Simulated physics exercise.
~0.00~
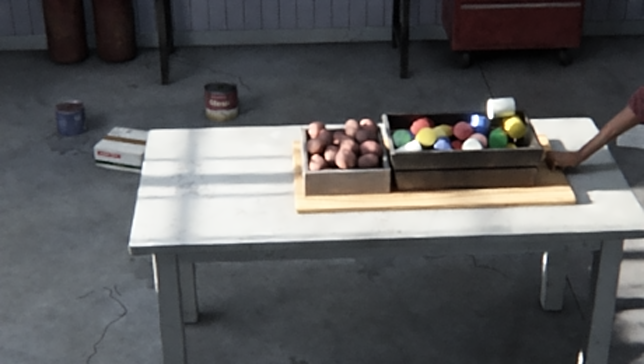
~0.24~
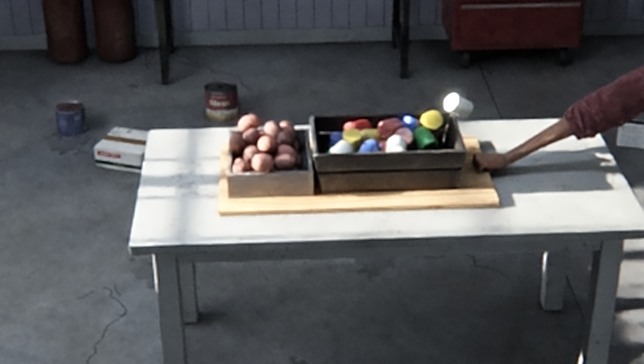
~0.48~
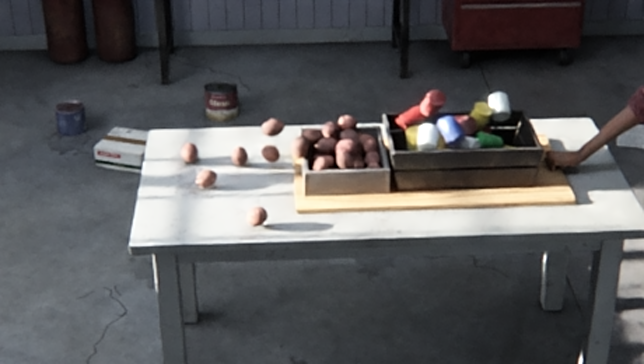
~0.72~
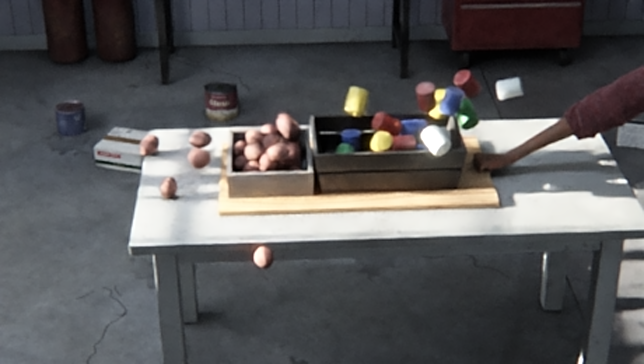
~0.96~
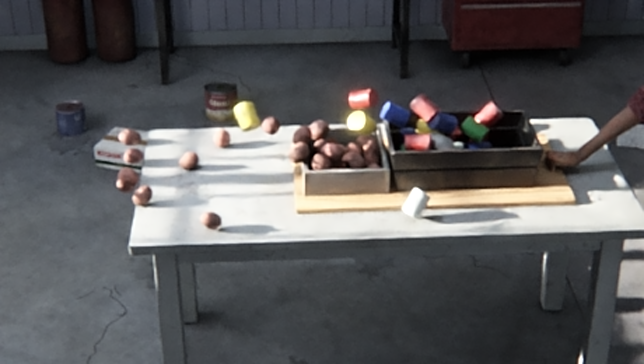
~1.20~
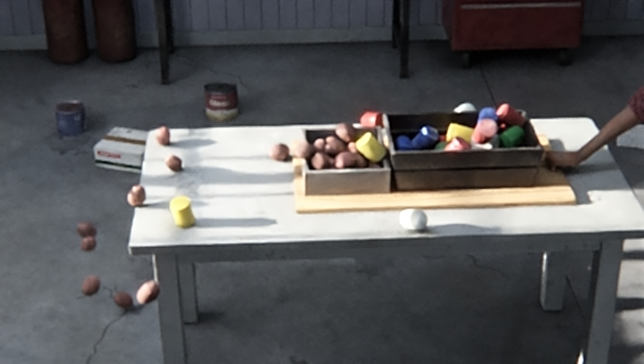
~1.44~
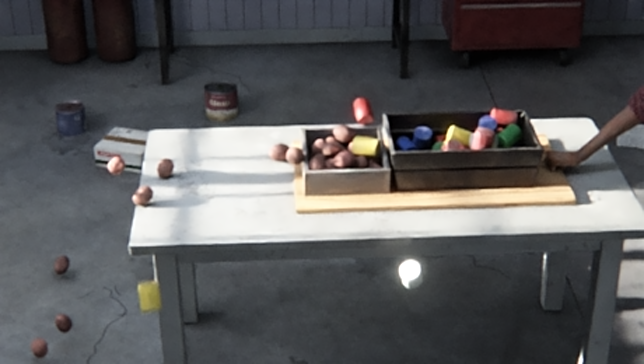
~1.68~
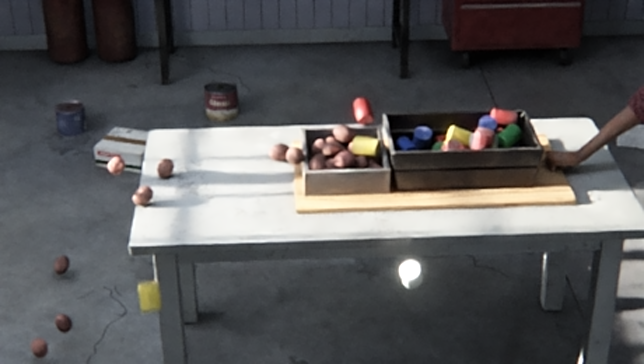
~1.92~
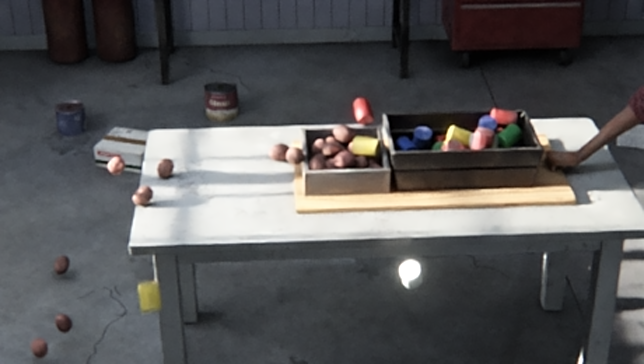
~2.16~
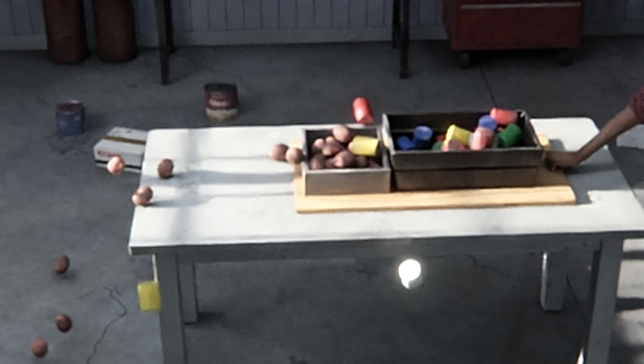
A hand shakes two crates on a board side to side, spilling potatoes and jars.
